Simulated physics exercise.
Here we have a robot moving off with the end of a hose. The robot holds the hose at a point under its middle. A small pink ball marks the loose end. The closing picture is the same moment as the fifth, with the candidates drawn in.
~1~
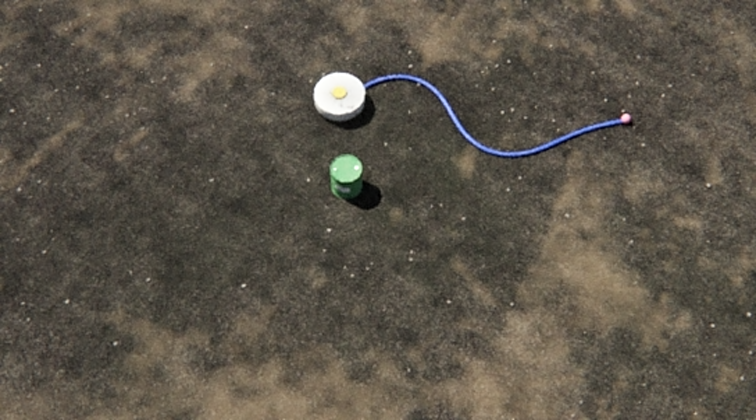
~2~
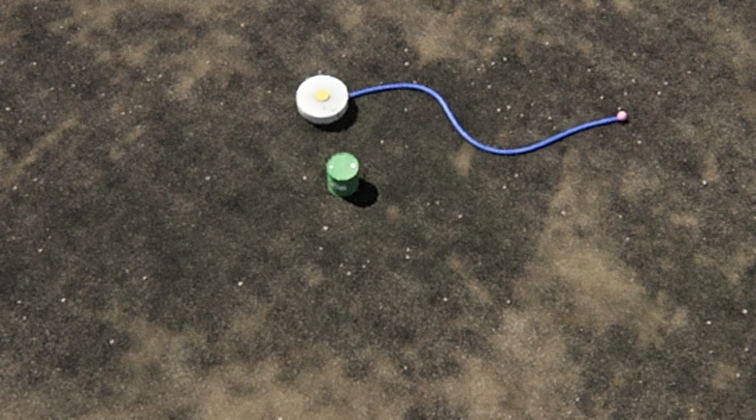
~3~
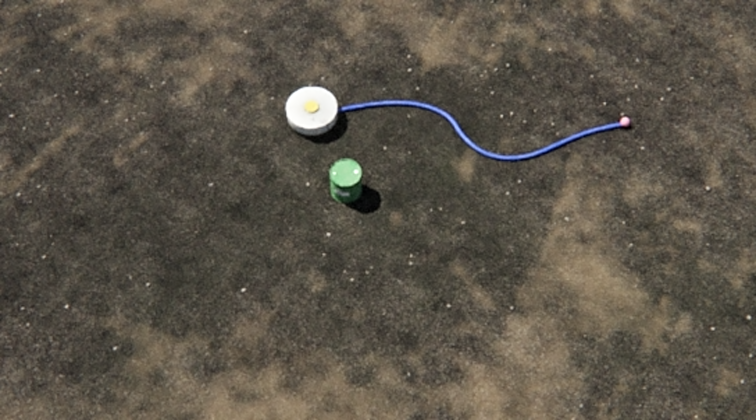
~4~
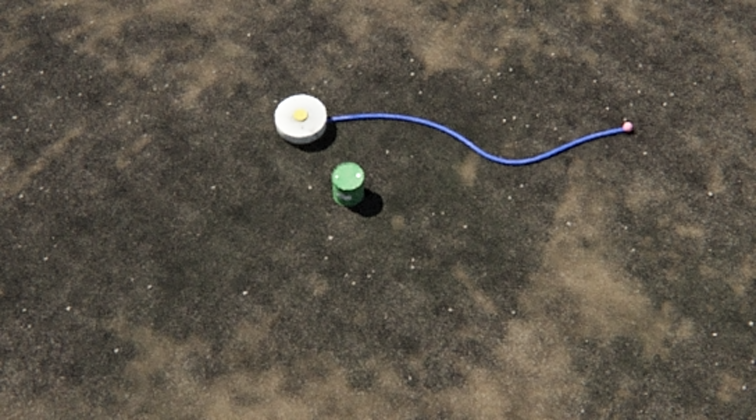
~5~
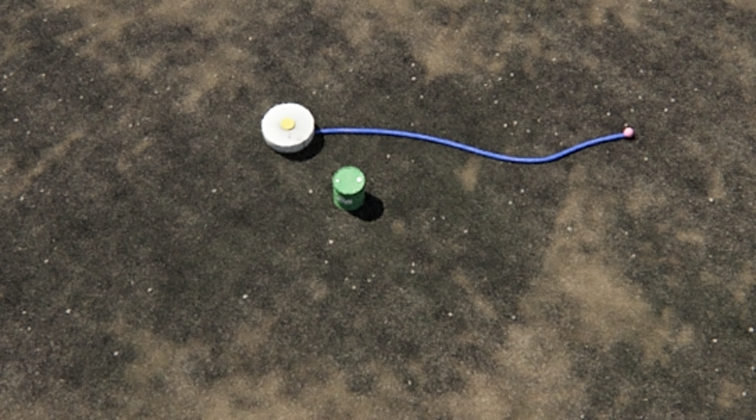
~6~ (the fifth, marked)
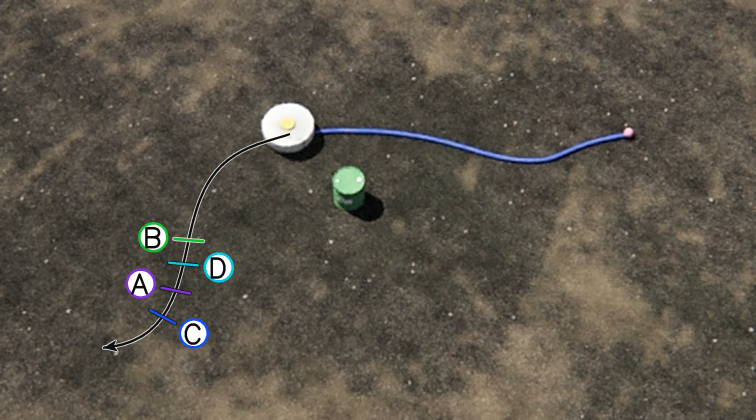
A round white robot with a yellow centre sits at the upper left of a patch of dark, brown-mottled ground seen from high above, joined to a wavy blue hose. The hose runs right to a small pink end, and a green keg stands just below the robot. The robot slides left and slightly down, drawing the hose's near curve flatter, while the pink end and keg barely shift as the view wavers slightly.
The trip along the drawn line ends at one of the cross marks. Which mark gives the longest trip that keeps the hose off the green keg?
Mark A.
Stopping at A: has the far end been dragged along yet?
By then, yes.
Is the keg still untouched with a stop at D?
Yes.
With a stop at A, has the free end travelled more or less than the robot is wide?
By then, more.
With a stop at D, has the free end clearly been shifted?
Yes.
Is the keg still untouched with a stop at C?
For that mark, no.
On the marked copy, A at (176, 291); B at (189, 240); C at (163, 317); D at (183, 264); the route from (289, 134) via (191, 228) to (104, 348).
With A. Early on, robot (221, 160), middle of the hose (401, 147), free end (574, 143).
Further on, robot (190, 224), middle of the hose (360, 159), free end (532, 143).
At the end, robot (174, 286), middle of the hose (330, 185), free end (497, 144); nothing has been touched.
As for the rest, B is safe but short; C brings the hose against the keg; D is safe but short.
